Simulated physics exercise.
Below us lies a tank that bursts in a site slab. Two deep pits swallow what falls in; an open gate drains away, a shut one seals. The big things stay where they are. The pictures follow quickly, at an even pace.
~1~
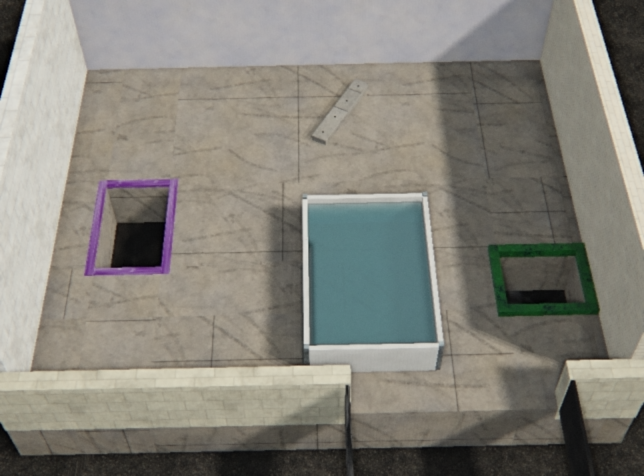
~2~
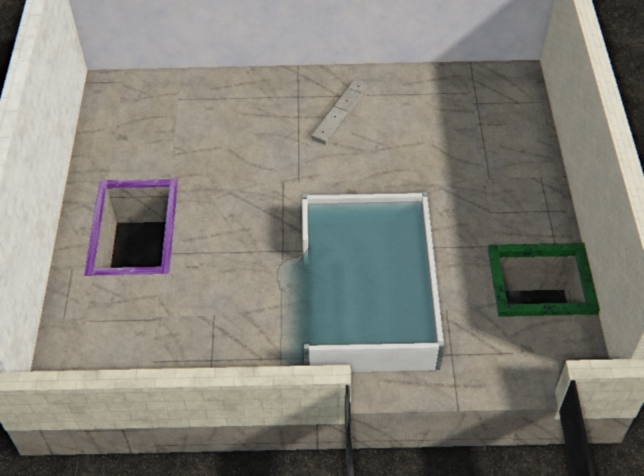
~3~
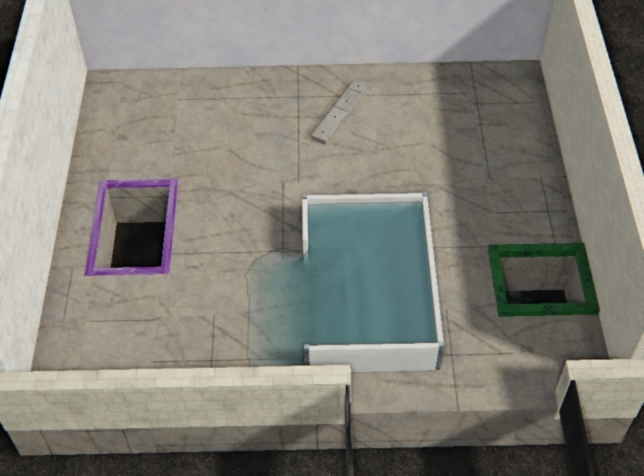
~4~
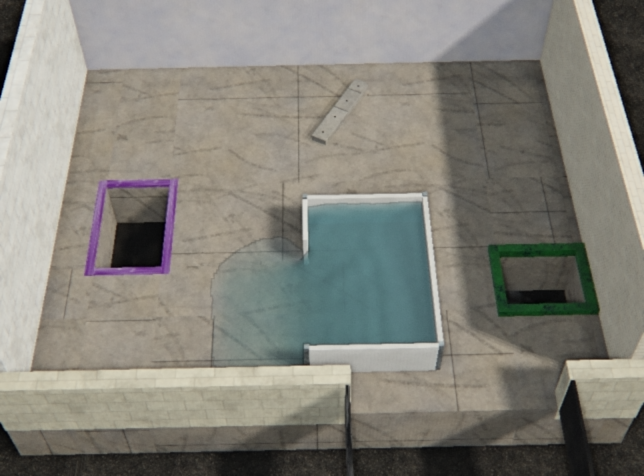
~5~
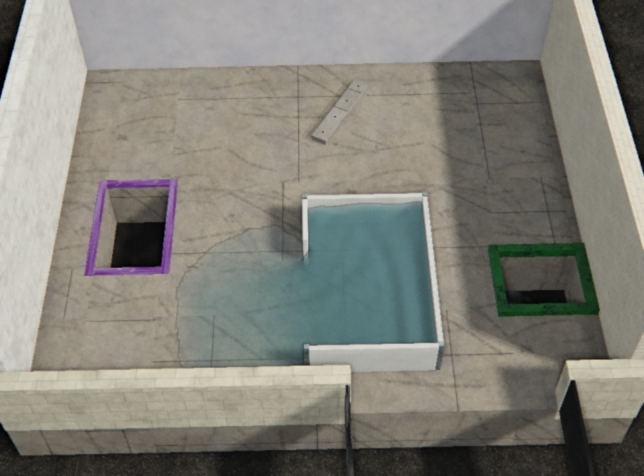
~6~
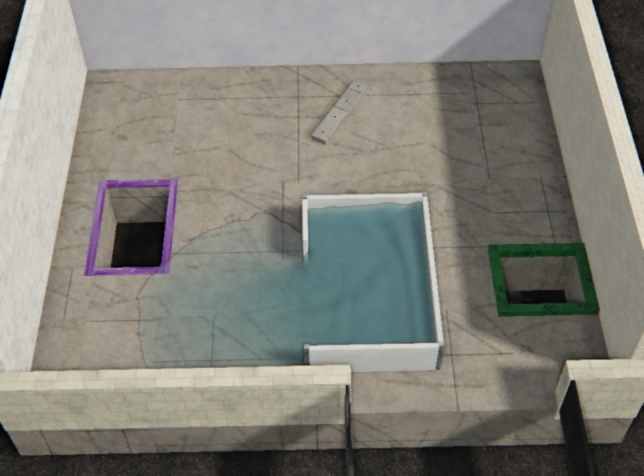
Water pours from the left side of a white-walled tank and spreads left across the slab.
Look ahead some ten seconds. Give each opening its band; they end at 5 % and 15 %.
One by one: The gate takes under 5 %; the purple pit takes over 15 %; the green pit takes under 5 %.
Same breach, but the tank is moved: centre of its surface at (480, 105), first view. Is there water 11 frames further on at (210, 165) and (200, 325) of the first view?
As listed: Awash, no water.
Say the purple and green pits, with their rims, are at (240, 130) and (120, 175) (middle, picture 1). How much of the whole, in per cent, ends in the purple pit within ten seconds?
Roughly, in per cent: Purple 10.
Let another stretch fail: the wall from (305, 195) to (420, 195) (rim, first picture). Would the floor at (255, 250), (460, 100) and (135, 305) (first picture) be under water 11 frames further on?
In turn: Dry, flooded, dry.
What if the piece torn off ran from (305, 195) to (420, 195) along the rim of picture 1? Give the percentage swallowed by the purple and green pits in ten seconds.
Per cent: Purple 12, green 2.
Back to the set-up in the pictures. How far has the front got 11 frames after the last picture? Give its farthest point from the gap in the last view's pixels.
I would point to (64, 199).
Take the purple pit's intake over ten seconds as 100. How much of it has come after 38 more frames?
Some 70 per cent.
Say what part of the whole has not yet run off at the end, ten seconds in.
I make it 46 per cent.
A moment on, water covers 20 % of the floor; the gate 0 %, the purple pit 2 %, the green pit 0 %.
Next, water covers 25 % of the floor; the gate 0 %, the purple pit 5 %, the green pit 0 %.
Then, water covers 30 % of the floor; the gate 0 %, the purple pit 15 %, the green pit 0 %.
Later, water covers 35 % of the floor; the gate 0 %, the purple pit 37 %, the green pit 0 %.
In the end, water covers 55 % of the floor; the gate 1 %, the purple pit 52 %, the green pit 0 %.
